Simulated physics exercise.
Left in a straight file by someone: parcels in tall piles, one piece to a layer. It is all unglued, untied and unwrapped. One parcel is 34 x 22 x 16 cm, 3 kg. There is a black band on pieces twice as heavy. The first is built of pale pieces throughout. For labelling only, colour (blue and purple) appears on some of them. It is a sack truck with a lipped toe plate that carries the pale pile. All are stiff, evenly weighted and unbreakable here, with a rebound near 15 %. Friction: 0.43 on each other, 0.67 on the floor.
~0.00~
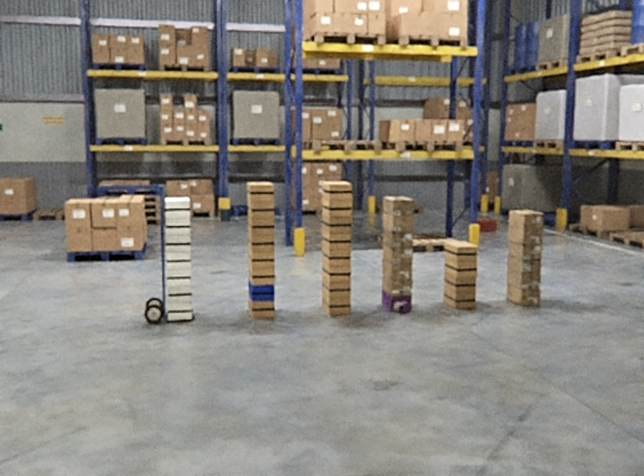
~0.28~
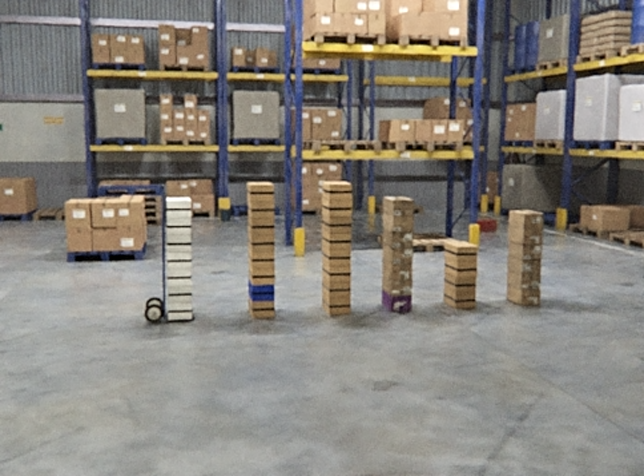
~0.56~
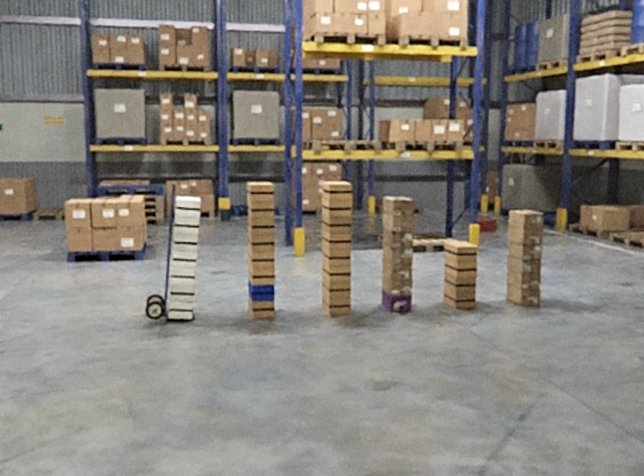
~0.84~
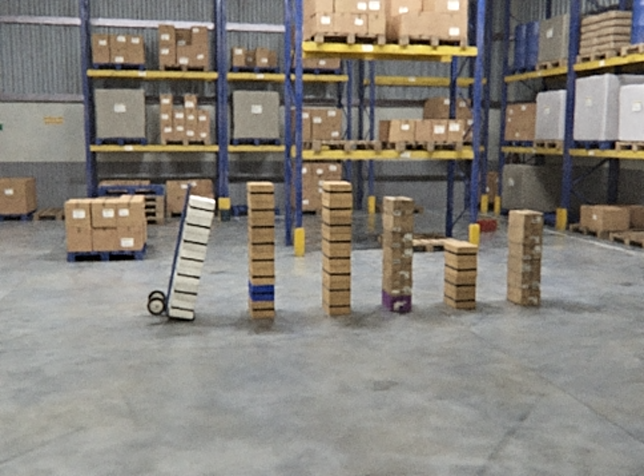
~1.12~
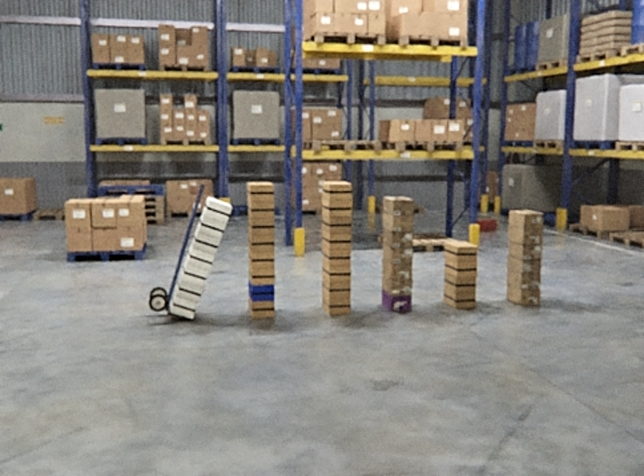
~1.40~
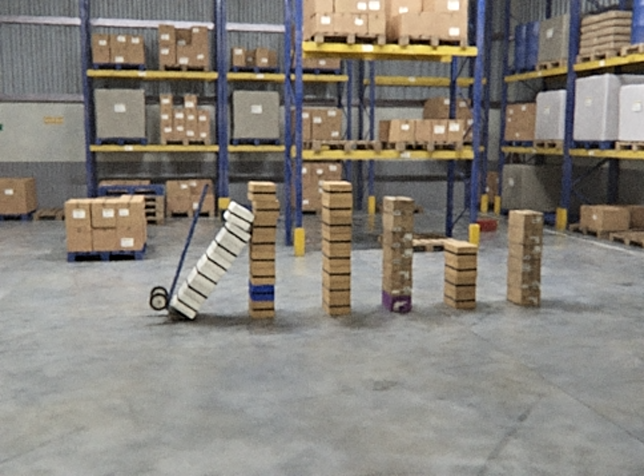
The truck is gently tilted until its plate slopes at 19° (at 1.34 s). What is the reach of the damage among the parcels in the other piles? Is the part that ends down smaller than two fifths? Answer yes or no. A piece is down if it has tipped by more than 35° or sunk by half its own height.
No, over two fifths are down.
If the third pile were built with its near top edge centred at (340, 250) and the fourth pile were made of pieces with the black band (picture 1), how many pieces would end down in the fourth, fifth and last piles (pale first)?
Pile by pile that makes fourth 6, fifth 3, last 5.
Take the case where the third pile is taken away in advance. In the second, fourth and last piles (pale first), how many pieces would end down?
Then second pile: 8; fourth pile: 6; last pile: 0.
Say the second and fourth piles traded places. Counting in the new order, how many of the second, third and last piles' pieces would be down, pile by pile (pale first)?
Pile by pile, you'd see second at 6, third at 7 and last at 5 down.
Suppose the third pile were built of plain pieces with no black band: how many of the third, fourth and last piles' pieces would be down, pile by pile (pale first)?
Third 8, fourth 7, last 5.
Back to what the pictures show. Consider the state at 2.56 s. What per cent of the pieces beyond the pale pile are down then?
By then 50 per cent.
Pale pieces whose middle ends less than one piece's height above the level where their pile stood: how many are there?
Pale pieces counted: 4.
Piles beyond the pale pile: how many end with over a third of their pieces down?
Looks like 5 of them in total.
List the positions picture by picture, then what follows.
In the first picture (we follow the side turned to the camera), truck frame (162, 215) 0° forward; blue parcel (263, 293); purple parcel (402, 304); no other piece has moved.
Truck frame (163, 214) 1° forward; blue parcel (263, 293), in the second picture.
Truck frame (172, 212) 5° forward, top of the pale pile leaning 5°; purple parcel (402, 304); no other piece has moved, in the third picture.
Truck frame (185, 211) 12° forward, top of the pale pile leaning 12°; blue parcel (263, 293); no other piece has moved, in the fourth picture.
Truck frame (196, 211) 17° forward, top of the pale pile leaning 20°; blue parcel (263, 293); no other piece has moved, in the fifth picture.
Truck frame (199, 211) 19° forward, top of the pale pile leaning 30°; blue parcel (263, 293); purple parcel (402, 304); 3 stirred so far, in the sixth picture.
Around 1.98 s, 7 of the pale pile down; none of the 33 other parcels down, 10 disturbed; blue parcel tipped 27°.
Around 2.56 s, 7 of the pale pile down; 16 of the 33 other parcels down; blue parcel tipped 58°, 10 cm lower; purple parcel tipped 17°.
Around 3.38 s, 7 of the pale pile down; 31 of the 33 other parcels down; blue parcel tipped 58°, 10 cm lower; purple parcel tipped 35°.
Finally (5.4 s), 7 of the pale pile down; 30 of the 33 other parcels down; blue parcel tipped 58°, 10 cm lower; purple parcel tipped 35°. That is 91 per cent. Seen by the last camera, middles, blue parcel near (292, 299), purple parcel near (404, 295).
